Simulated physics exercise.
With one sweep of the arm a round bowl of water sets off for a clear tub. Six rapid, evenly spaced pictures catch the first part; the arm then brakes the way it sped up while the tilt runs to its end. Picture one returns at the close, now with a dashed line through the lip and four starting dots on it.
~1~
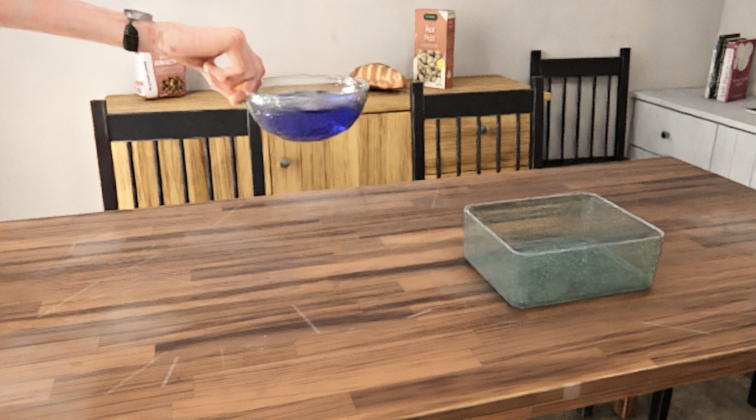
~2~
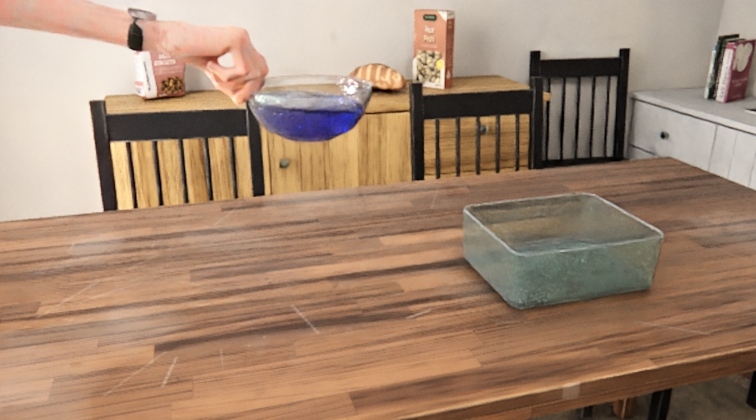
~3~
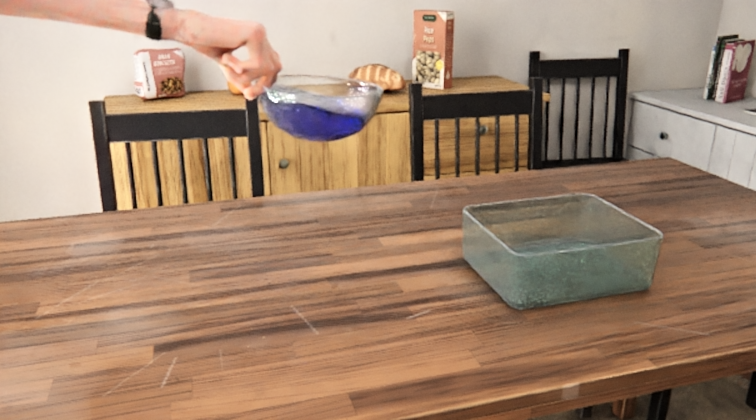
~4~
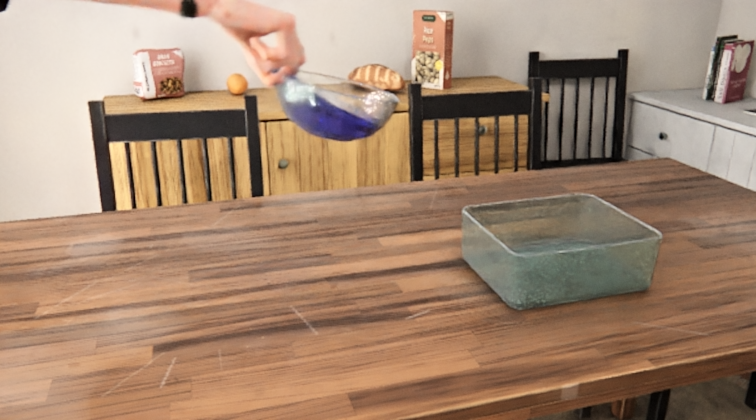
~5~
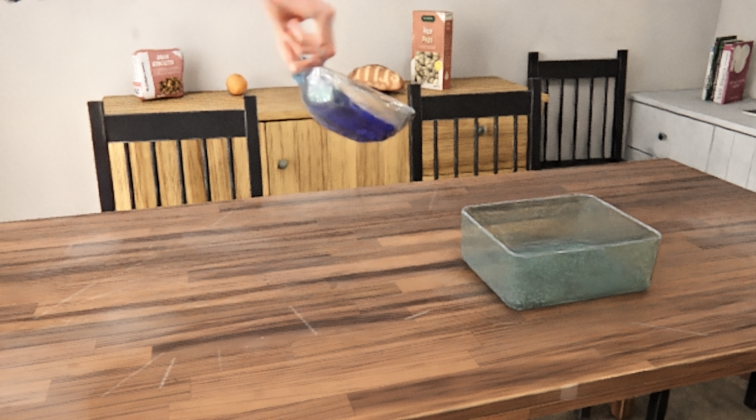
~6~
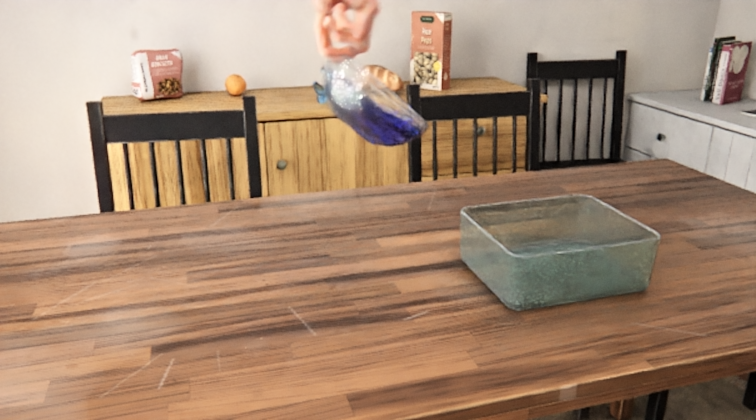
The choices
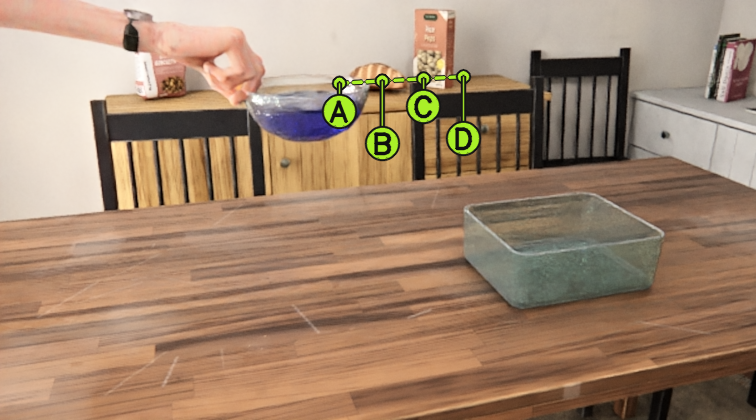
The clip opens with a hand holding a clear round bowl of blue water level above a wooden table, left of a clear rectangular tub. The hand carries the bowl rightward, tilting it more and more steeply toward the right, and the blue water shifts to the lowered rim while the tub stays still.
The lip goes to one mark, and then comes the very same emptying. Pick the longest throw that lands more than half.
The limit is A.
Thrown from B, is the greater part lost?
No, that is safe.
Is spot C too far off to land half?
No.
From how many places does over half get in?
All of them.
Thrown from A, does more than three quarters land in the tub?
No, it does not.
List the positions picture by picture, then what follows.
The first frame shows upright, lip at (364, 81); tub from (509, 307) to (650, 284); nothing has left yet.
The second frame shows upright, lip at (367, 82); nothing has left yet.
The third frame shows tipped about 5°, lip at (378, 86); nothing has left yet.
The fourth frame shows tipped about 14°, lip at (394, 95); water is over the rim, down to (290, 75).
The fifth frame shows tipped about 26°, lip at (410, 108); water is over the rim, down to (298, 79).
The sixth frame shows tipped about 41°, lip at (423, 123); water is over the rim, down to (321, 100).
On the marked copy, A at (339, 83); B at (382, 81); C at (423, 78); D at (463, 76).
For spot A, about 62 % lands in the tub, 24 % falls short and 13 % goes beside or beyond.
For spot B, about 68 % lands in the tub, 8 % falls short and 23 % goes beside or beyond.
For spot C, about 79 % lands in the tub, 12 % falls short and 9 % goes beside or beyond.
For spot D, about 74 % lands in the tub, 5 % falls short and 21 % goes beside or beyond.
